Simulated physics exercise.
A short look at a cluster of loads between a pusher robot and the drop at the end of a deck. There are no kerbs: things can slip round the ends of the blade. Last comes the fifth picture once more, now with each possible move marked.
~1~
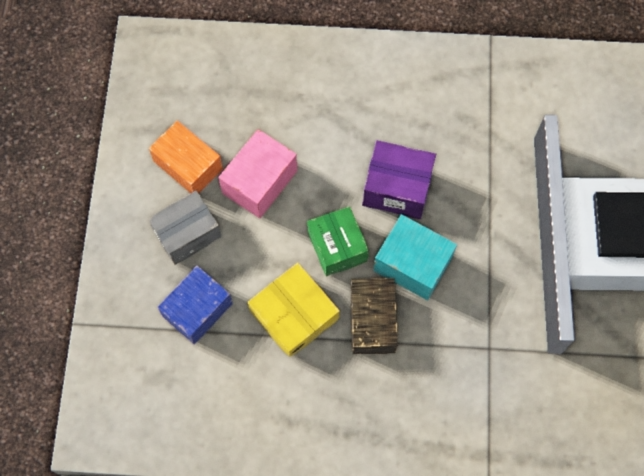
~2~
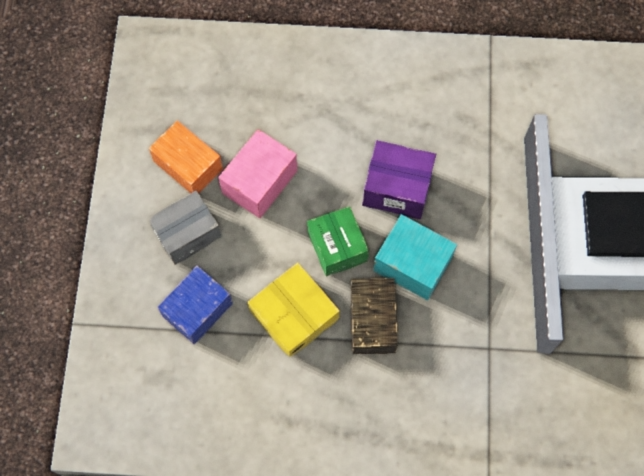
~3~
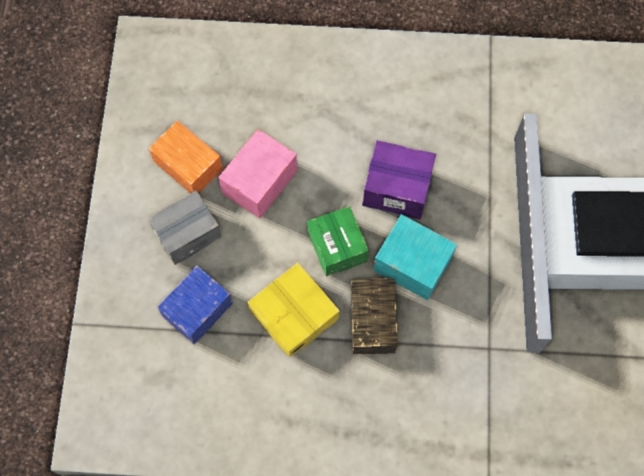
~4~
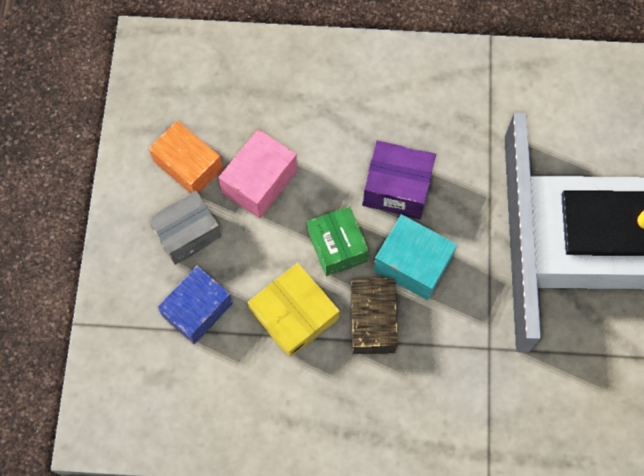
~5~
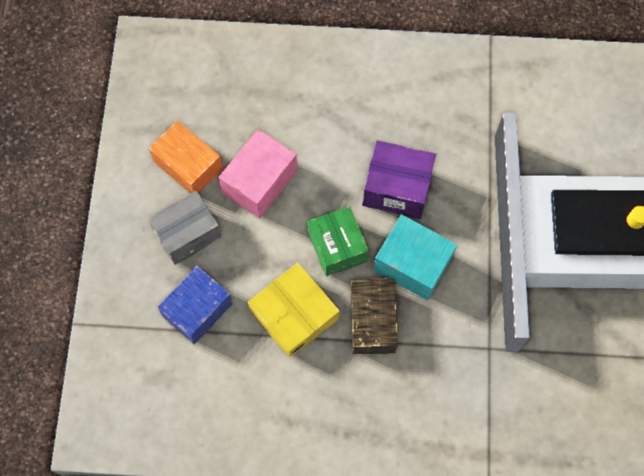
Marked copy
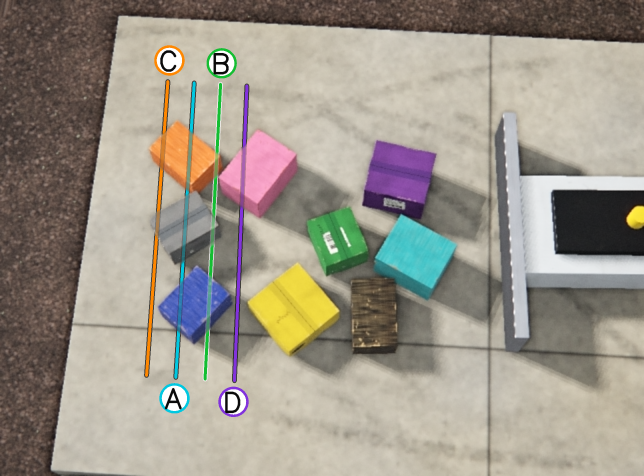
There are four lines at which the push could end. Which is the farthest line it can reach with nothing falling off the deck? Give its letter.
The farthest safe stop is D.
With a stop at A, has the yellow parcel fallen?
No.
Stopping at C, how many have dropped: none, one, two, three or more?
In all, three or more.
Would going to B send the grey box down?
By then, yes.
On the marked copy, A at (186, 222); B at (213, 224); C at (158, 220); D at (241, 225).
With D. Early on, robot (495, 216); purple box (376, 181); turquoise crate (376, 255).
Further on, robot (397, 210); orange crate (165, 156); grey box (169, 226).
At the end, robot (321, 206); orange crate (98, 151); grey box (96, 221); nothing has fallen.
As for the rest, A drops the pink crate, blue crate, orange crate and grey box; B drops the blue crate, orange crate and grey box; C drops the pink crate, blue crate, orange crate, green parcel and grey box.
